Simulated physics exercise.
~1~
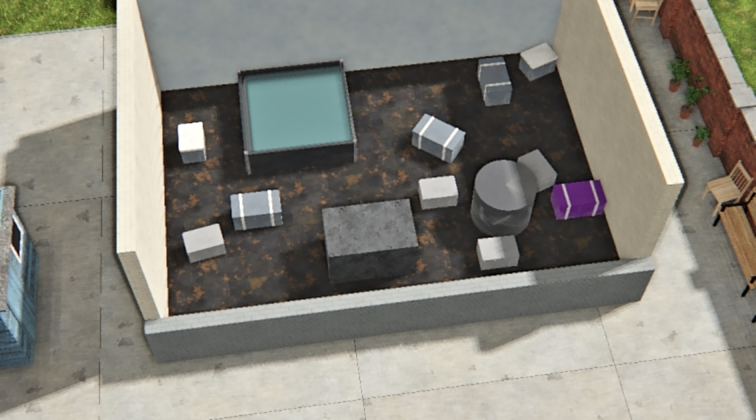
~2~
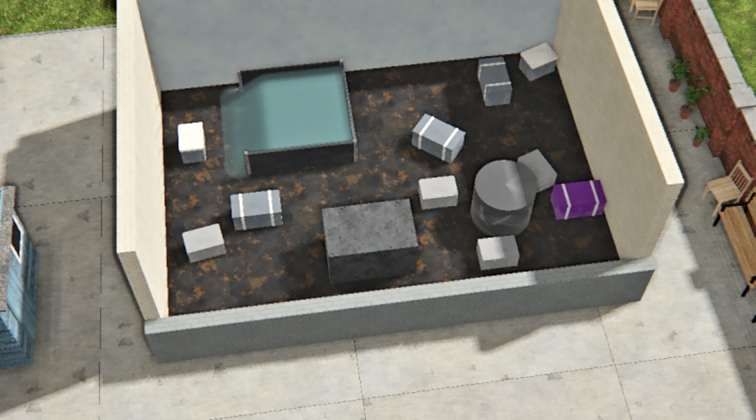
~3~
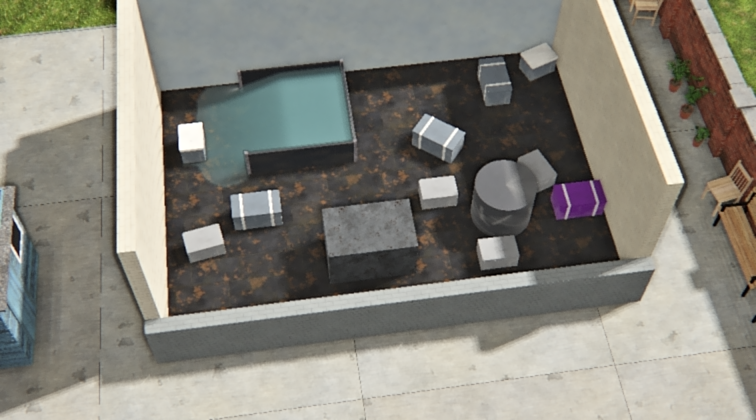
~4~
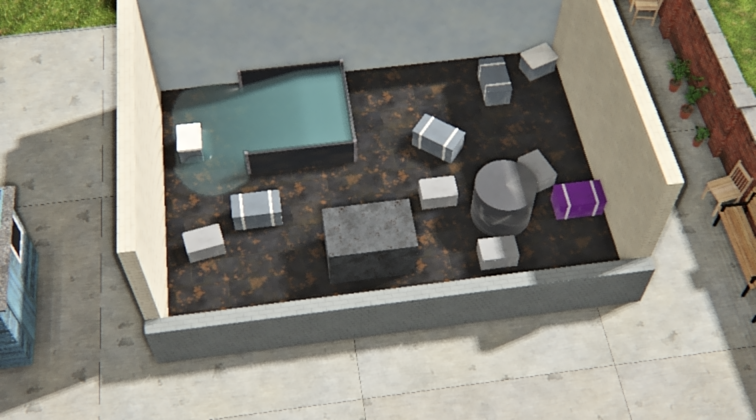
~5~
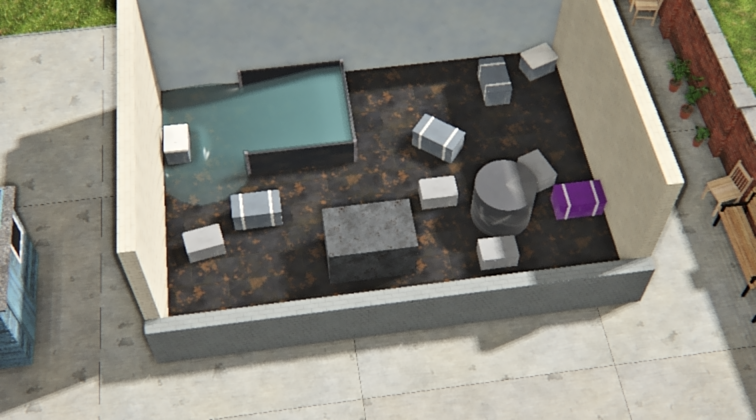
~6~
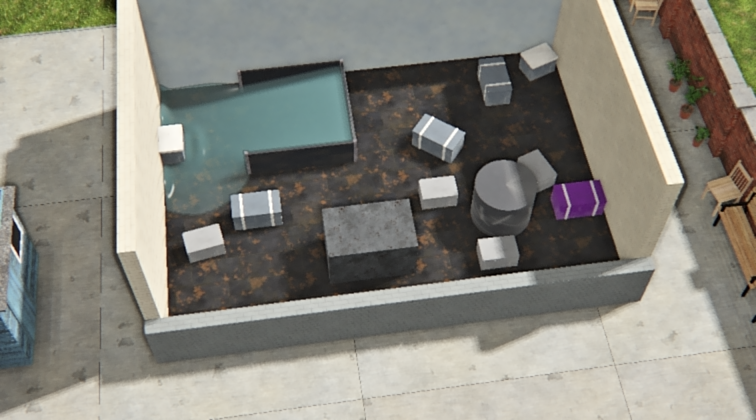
Service yard from above, water pouring from the left side of a tank, spreading around a white crate and shifting it left.
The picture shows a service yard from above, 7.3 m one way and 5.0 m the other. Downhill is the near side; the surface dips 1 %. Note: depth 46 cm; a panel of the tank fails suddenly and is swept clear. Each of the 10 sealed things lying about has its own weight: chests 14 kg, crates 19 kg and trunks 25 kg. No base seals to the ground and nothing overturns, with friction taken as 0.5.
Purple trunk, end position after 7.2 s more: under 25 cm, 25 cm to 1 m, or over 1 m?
It is left in place.
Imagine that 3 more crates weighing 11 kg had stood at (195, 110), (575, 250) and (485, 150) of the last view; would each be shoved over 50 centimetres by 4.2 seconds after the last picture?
In that order: More, less, short of it.
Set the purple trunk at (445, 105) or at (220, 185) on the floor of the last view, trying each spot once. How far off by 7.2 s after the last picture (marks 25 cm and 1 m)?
Try one, it keeps its spot; try two, it is swept a long way.
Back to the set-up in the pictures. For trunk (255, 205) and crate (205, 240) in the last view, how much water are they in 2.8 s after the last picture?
I'd put it at 5 cm and 9 cm respectively.
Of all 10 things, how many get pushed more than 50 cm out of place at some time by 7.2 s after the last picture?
Counting them up, I find 3.
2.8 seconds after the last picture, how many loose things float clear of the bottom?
Then: 1.
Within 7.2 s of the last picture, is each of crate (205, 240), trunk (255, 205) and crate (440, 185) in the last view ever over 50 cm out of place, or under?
Well, going one by one, it's too far, too far and not that far.
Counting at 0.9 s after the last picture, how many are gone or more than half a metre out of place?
Answer: 0.
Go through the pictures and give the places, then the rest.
The purple trunk at (580, 193), on the bottom; 3.3 m2 under water; 0 of 10 have shifted, in the first frame.
The purple trunk at (580, 193), on the bottom; 4.1 m2 under water; 0 of 10 have shifted, in the second frame.
The purple trunk at (580, 193) rests on the ground; 5.1 m2 under water; 0 of 10 have shifted, in the third frame.
The purple trunk at (580, 193), on the bottom; 6.1 m2 under water; 0 of 10 have shifted, in the fourth frame.
The purple trunk at (580, 193), on the bottom; 6.9 m2 under water; 1 of 10 have shifted, in the fifth frame.
The purple trunk at (580, 193), on the bottom; water covers 7.1 m2; 1 of 10 have shifted, in the sixth frame.
Then, 0.9 s after the last picture the purple trunk is near (580, 193), 0.0 m from its start, aground; 1 afloat.
Then, 2.8 s after the last picture the purple trunk is near (580, 193), 0.0 m from its start, aground; 1 afloat.
Then, 4.8 s after the last picture the purple trunk is near (580, 193), 0.0 m from its start, aground; 1 afloat.
Then, 7.2 s after the last picture the purple trunk is near (580, 193), 0.0 m from its start, aground; 1 afloat.
